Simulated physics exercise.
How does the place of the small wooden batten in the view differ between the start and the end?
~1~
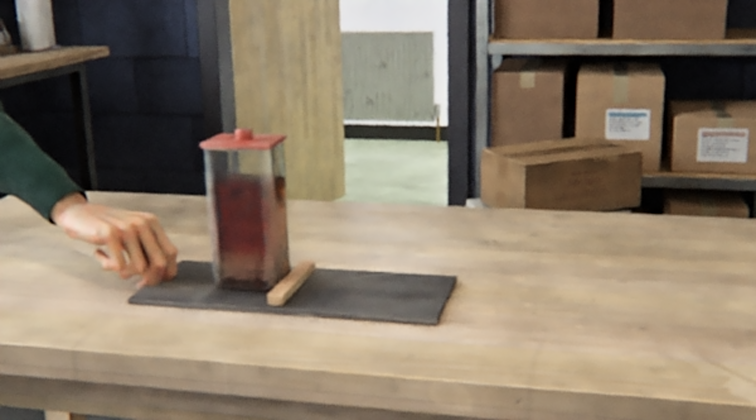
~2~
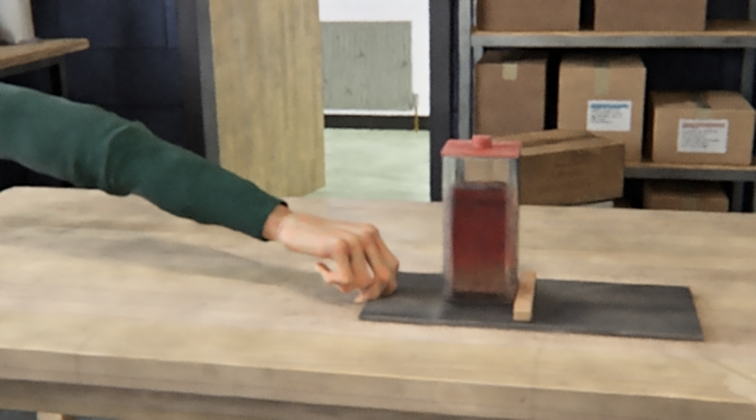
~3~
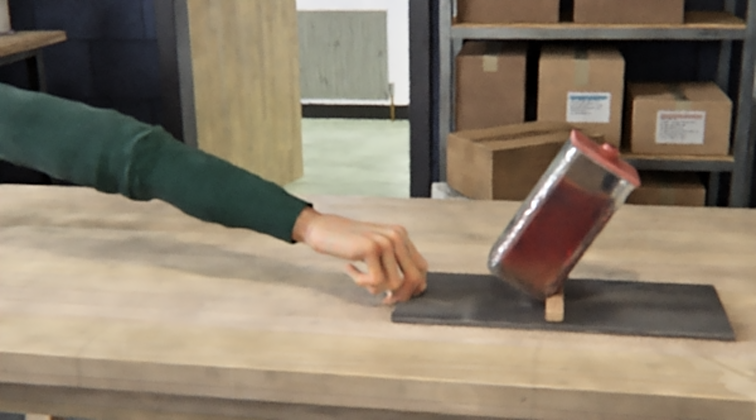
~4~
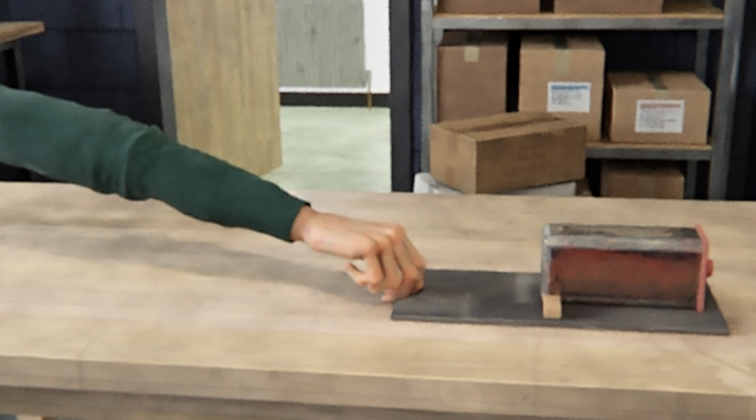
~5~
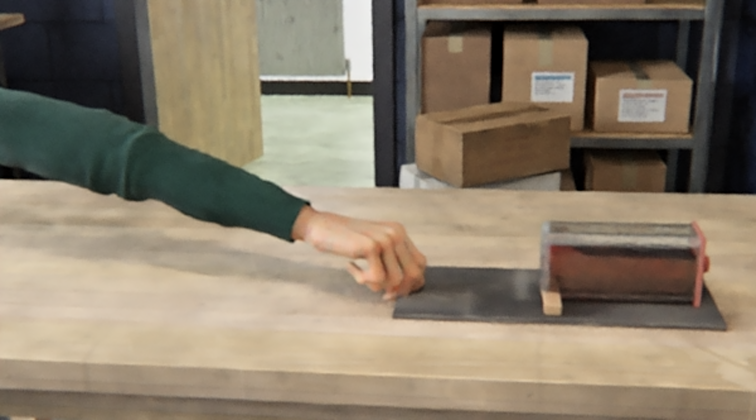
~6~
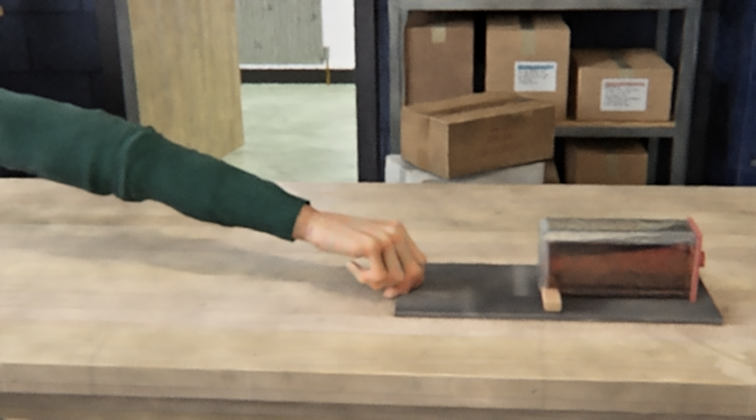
At the start the batten is left of the middle of the view, and by the end it is well over to the right of the middle, having moved along with the board.
A hand in a dark green sleeve reaches in from the left to the end of a dark grey board on a pale wooden table, seen from the front and slightly above, with cardboard boxes on shelves behind. On the board stands a clear canister of dark red liquid with a red cap, a small wooden batten beside its base. The arm and board move right, then the board stops. The canister tips to the right over the batten and falls onto its side. It ends lying on the board, cap to the right and still closed, while the hand stays at the board's left end.
